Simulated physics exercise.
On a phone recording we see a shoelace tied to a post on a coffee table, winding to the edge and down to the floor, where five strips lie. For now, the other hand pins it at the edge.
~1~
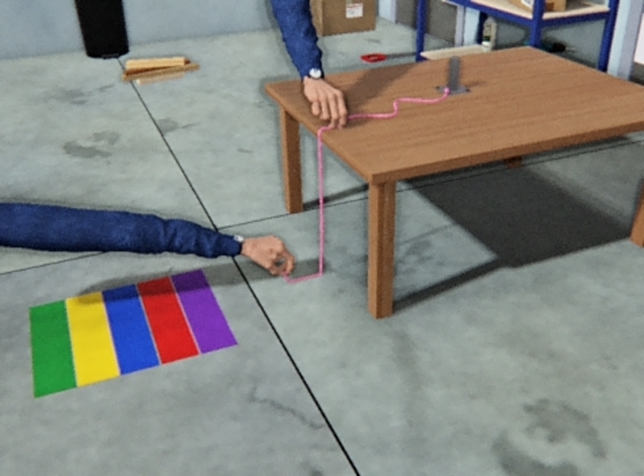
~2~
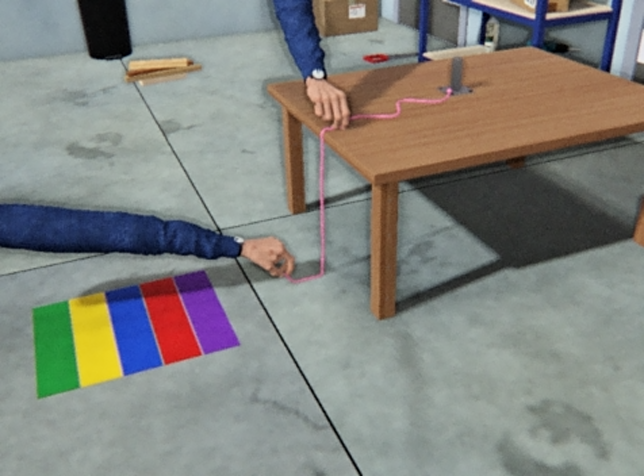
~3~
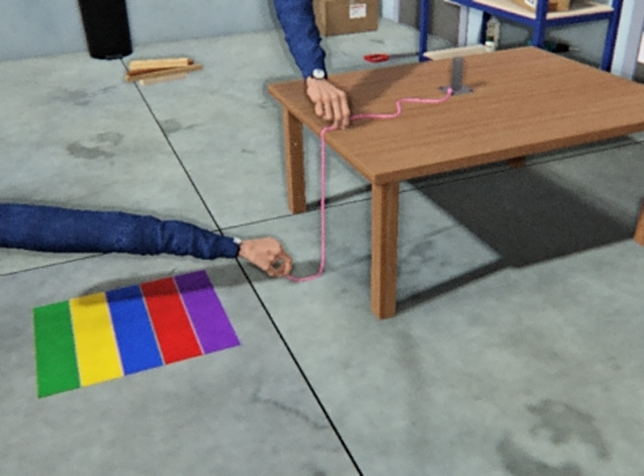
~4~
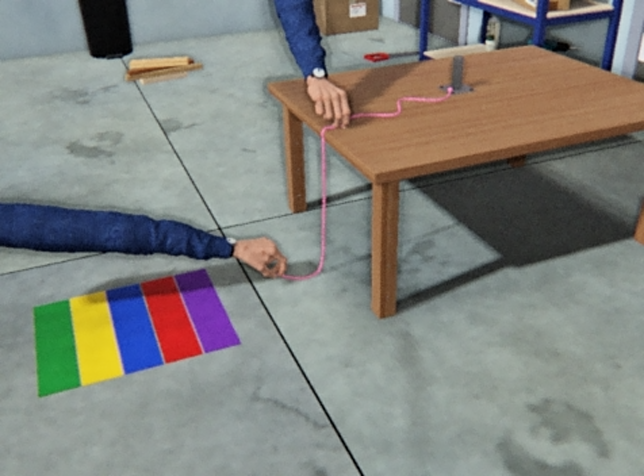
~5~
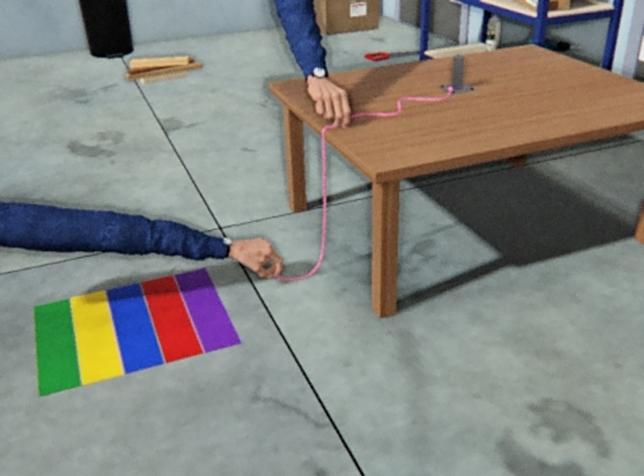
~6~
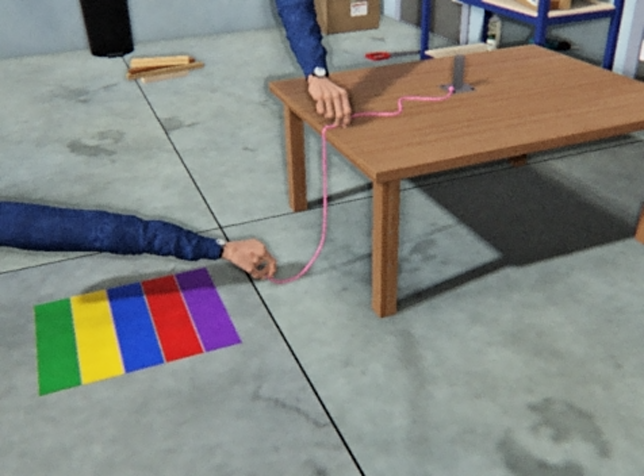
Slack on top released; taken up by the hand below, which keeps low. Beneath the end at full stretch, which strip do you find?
You find the blue strip.
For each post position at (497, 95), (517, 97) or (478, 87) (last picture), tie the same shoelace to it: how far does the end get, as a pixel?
Close to (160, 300), (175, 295) and (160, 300) in that order.
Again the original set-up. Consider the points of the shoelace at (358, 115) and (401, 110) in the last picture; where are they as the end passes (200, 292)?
The first ends at (326, 123) and the second at (367, 111).
A little later, end near (199, 292); over purple.
Next, end near (155, 302); over red.
When it is tight, end near (130, 308); over blue. Over blue.
